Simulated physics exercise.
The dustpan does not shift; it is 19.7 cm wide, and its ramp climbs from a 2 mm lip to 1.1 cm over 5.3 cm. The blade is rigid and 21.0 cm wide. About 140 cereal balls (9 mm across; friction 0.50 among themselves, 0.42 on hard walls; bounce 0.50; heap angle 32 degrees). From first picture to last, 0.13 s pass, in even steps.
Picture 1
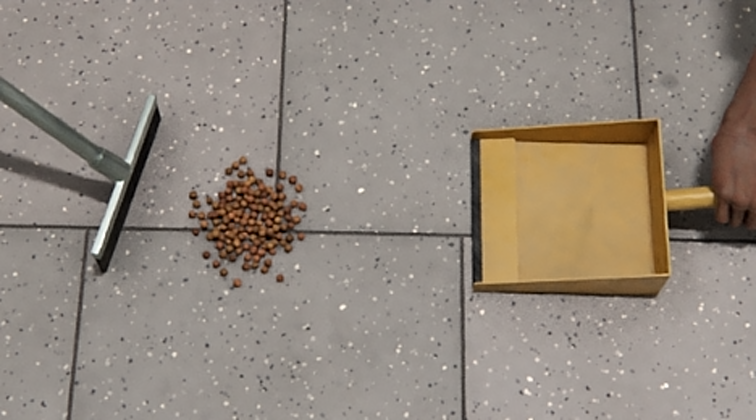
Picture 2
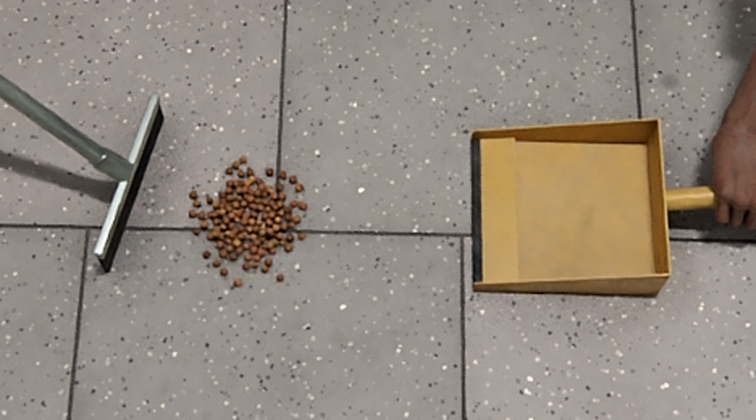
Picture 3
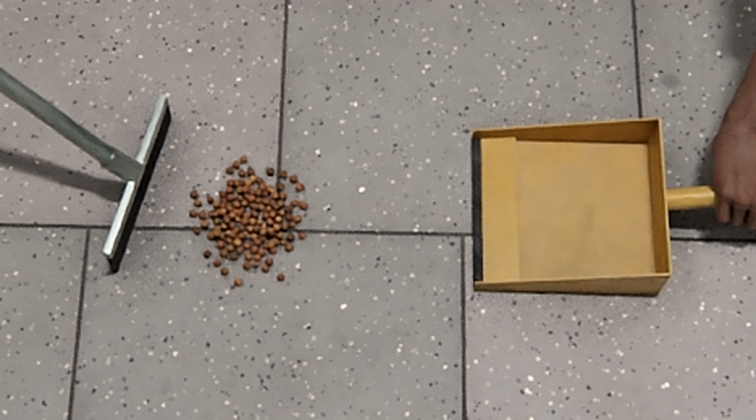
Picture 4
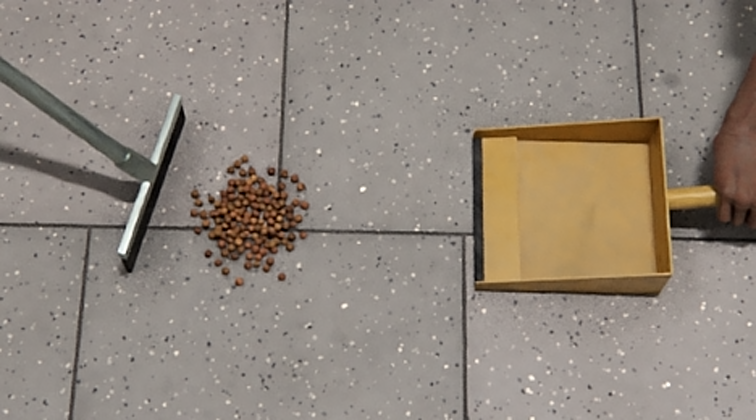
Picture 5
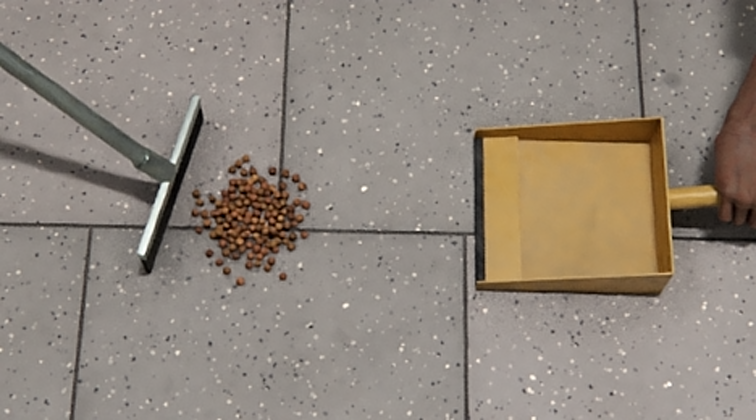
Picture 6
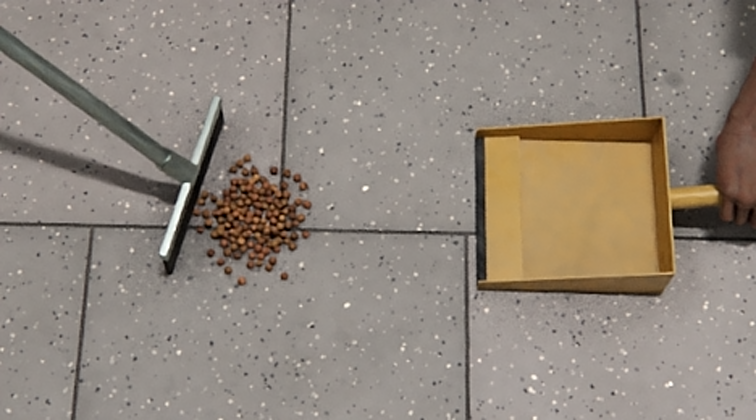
A squeegee-like blade on a pole slid right across a speckled tile floor until it met the edge of a small heap of brown cereal balls, while a hand held a yellow dustpan still.
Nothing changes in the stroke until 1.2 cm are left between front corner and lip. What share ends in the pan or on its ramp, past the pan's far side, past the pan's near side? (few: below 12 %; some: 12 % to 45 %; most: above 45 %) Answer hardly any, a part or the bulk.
In the pan or on its ramp: A part; past the pan's far side: Hardly any; past the pan's near side: A part.
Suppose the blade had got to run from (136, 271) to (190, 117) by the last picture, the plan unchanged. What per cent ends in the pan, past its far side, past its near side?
Pan 5, far 0, near 65.
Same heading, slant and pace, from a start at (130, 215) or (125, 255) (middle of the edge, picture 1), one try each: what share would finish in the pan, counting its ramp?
About 30 and 25 per cent.
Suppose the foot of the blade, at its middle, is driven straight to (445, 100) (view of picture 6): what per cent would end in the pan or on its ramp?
Some 5 per cent.
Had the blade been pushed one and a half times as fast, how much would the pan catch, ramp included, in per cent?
Then about 40 per cent.
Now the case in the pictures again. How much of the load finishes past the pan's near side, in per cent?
About 25 per cent.
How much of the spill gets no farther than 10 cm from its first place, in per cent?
Some 0 per cent.
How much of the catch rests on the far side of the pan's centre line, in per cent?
Roughly 40 per cent.
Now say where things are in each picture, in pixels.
The first picture shows blade from (97, 254) to (153, 102), moved 0.0 cm, 0 of the pieces shifted so far; middle of the pieces at (246, 217); pan at (578, 216).
The second picture shows blade from (100, 254) to (155, 102), moved 0.3 cm, 0 of the pieces shifted so far; middle of the pieces at (246, 216).
The third picture shows blade from (109, 254) to (164, 102), moved 1.2 cm, 0 of the pieces shifted so far; middle of the pieces at (246, 216).
The fourth picture shows blade from (123, 254) to (178, 102), moved 2.8 cm, 0 of the pieces shifted so far; middle of the pieces at (247, 215).
The fifth picture shows blade from (143, 255) to (196, 102), moved 4.9 cm, 0 of the pieces shifted so far; middle of the pieces at (249, 215).
The sixth picture shows blade from (165, 256) to (217, 103), moved 7.3 cm, 1 of the pieces shifted so far; middle of the pieces at (250, 215); pan at (583, 214).
Then, 0.18 s after the last picture, middle of the blade 18 cm from the lip; 0 % over the lip, far side 0 %, near side 10 %.
Then, 0.30 s after the last picture, middle of the blade 8 cm from the lip; 0 % over the lip, far side 0 %, near side 20 %.
Then, 0.55 s after the last picture, middle of the blade 4 cm from the lip; 30 % over the lip, far side 0 %, near side 25 %.
In the end, pan 30 %, far side 0 %, near side 25 %, in front of the lip or behind the blade 45 %.
